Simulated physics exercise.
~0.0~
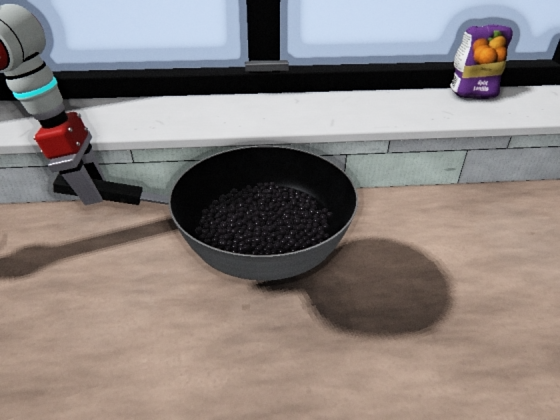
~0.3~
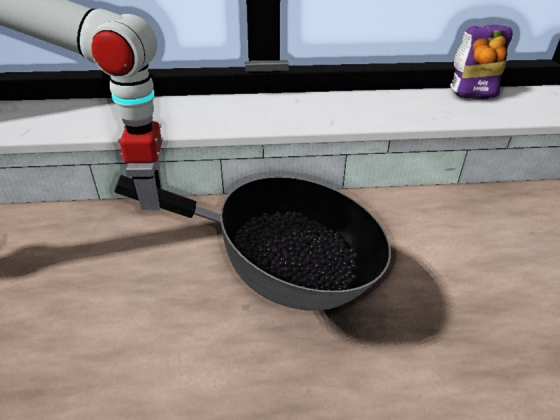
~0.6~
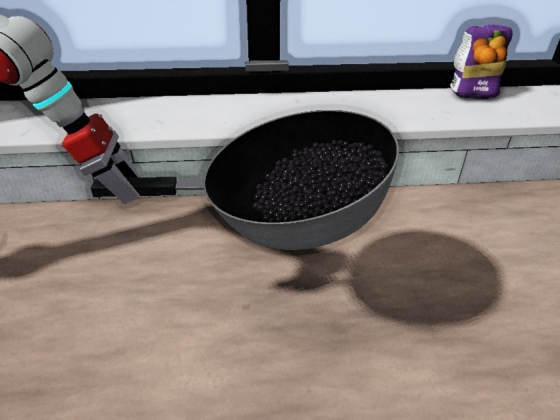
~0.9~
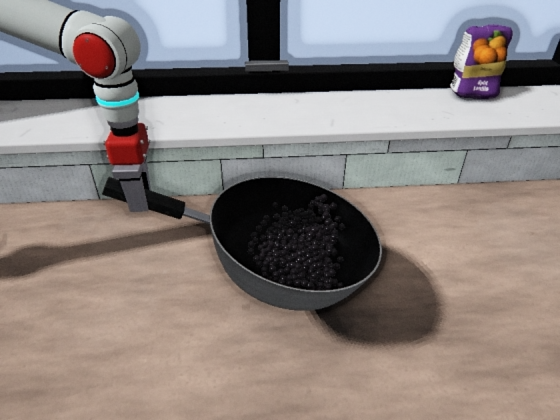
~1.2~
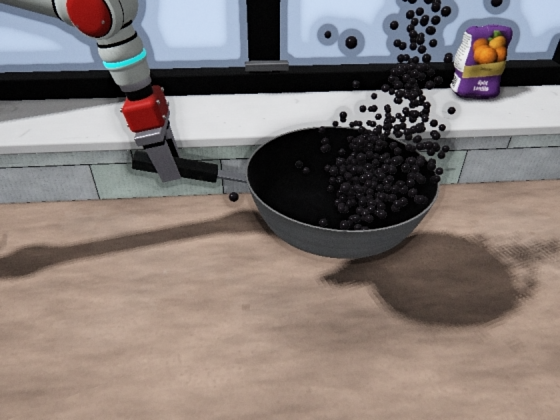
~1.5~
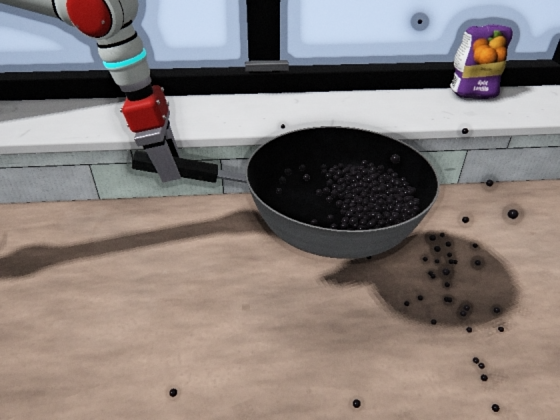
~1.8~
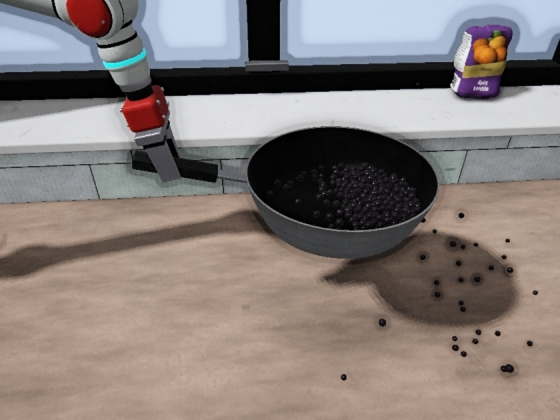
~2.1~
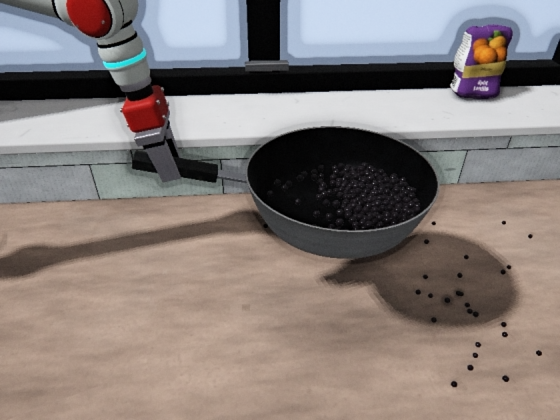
A robot arm tosses dark beads in a frying pan, spilling some onto the table.
